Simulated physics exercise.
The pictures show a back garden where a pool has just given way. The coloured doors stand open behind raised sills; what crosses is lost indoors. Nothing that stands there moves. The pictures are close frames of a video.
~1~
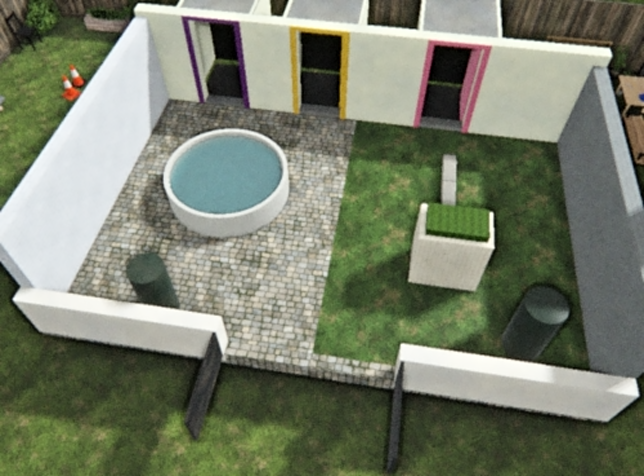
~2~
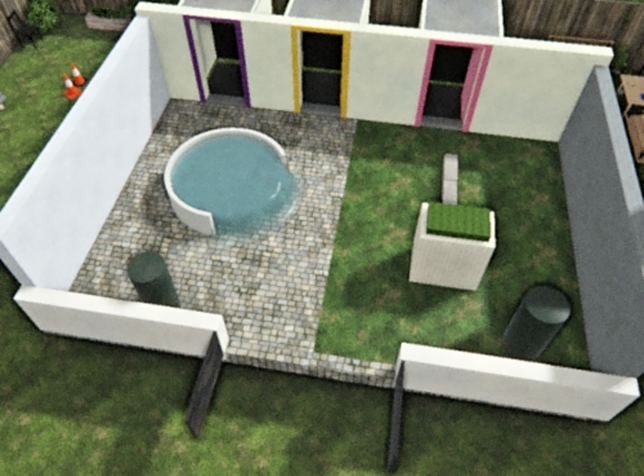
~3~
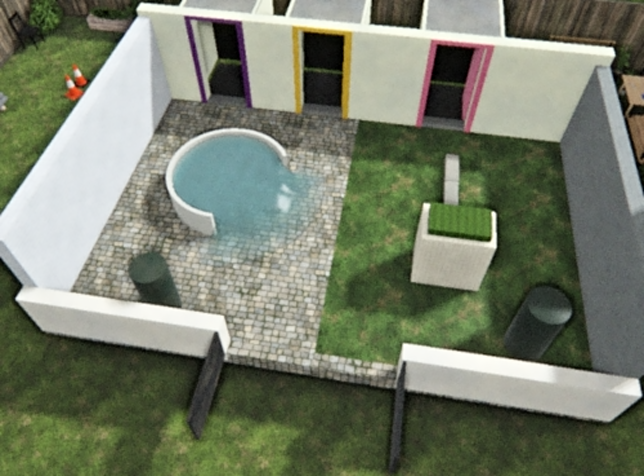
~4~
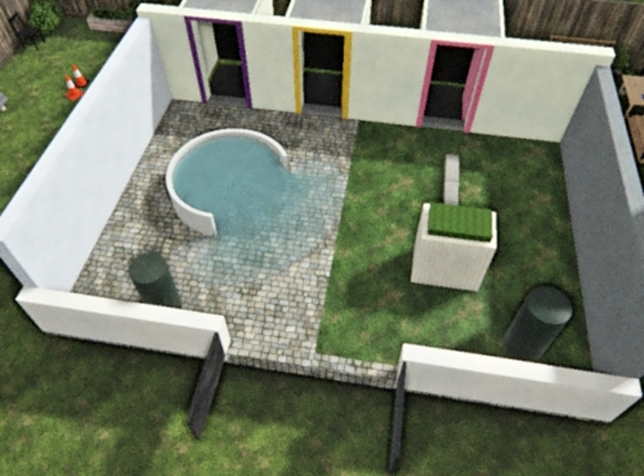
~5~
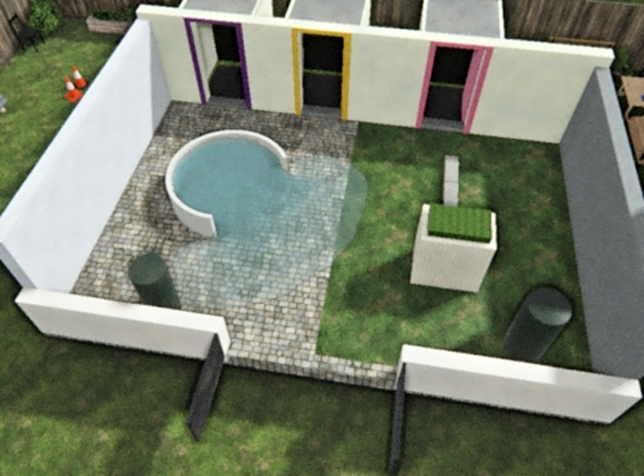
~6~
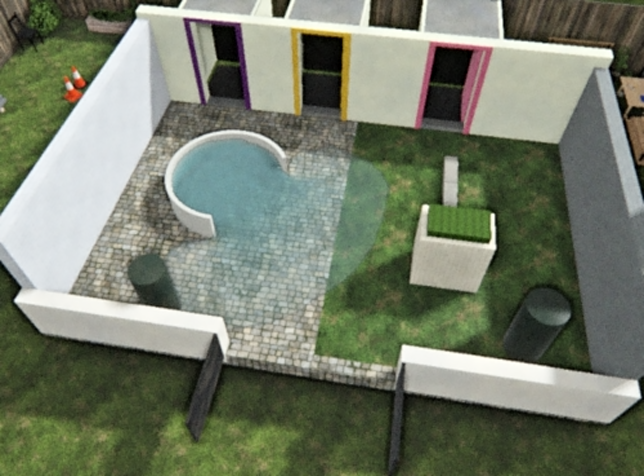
Water pours from a gap in the round pool and spreads across paving onto grass.
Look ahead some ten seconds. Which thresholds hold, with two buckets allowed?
In the end: The pink door stays under that; the yellow door stays under that; the purple door stays under that.
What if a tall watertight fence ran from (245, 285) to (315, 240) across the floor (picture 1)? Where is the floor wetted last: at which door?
Last comes the door marked purple.
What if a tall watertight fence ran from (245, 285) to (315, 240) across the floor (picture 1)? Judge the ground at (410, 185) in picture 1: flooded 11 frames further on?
Verdict: Awash.
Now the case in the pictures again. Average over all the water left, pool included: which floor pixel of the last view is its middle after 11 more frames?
Near (298, 229).
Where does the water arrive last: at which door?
It is the purple one.
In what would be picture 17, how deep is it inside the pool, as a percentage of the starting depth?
Some 32 per cent.
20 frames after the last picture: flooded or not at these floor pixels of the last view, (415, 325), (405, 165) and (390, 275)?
In that order: Under water, under water, awash.
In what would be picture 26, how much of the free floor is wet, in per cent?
I make it 50 per cent.
A moment on, water covers 30 % of the floor; the pink door not reached, the yellow door not reached, the purple door not reached.
Next, water covers 40 % of the floor; the pink door not reached, the yellow door not reached, the purple door not reached.
Then, water covers 50 % of the floor; the pink door not reached, the yellow door not reached, the purple door not reached.
Later, water covers 70 % of the floor; the pink door wet at the sill, nothing in, the yellow door wet at the sill, nothing in, the purple door not reached.
In the end, water covers 80 % of the floor; the pink door wet at the sill, nothing in, the yellow door wet at the sill, nothing in, the purple door wet at the sill, nothing in.
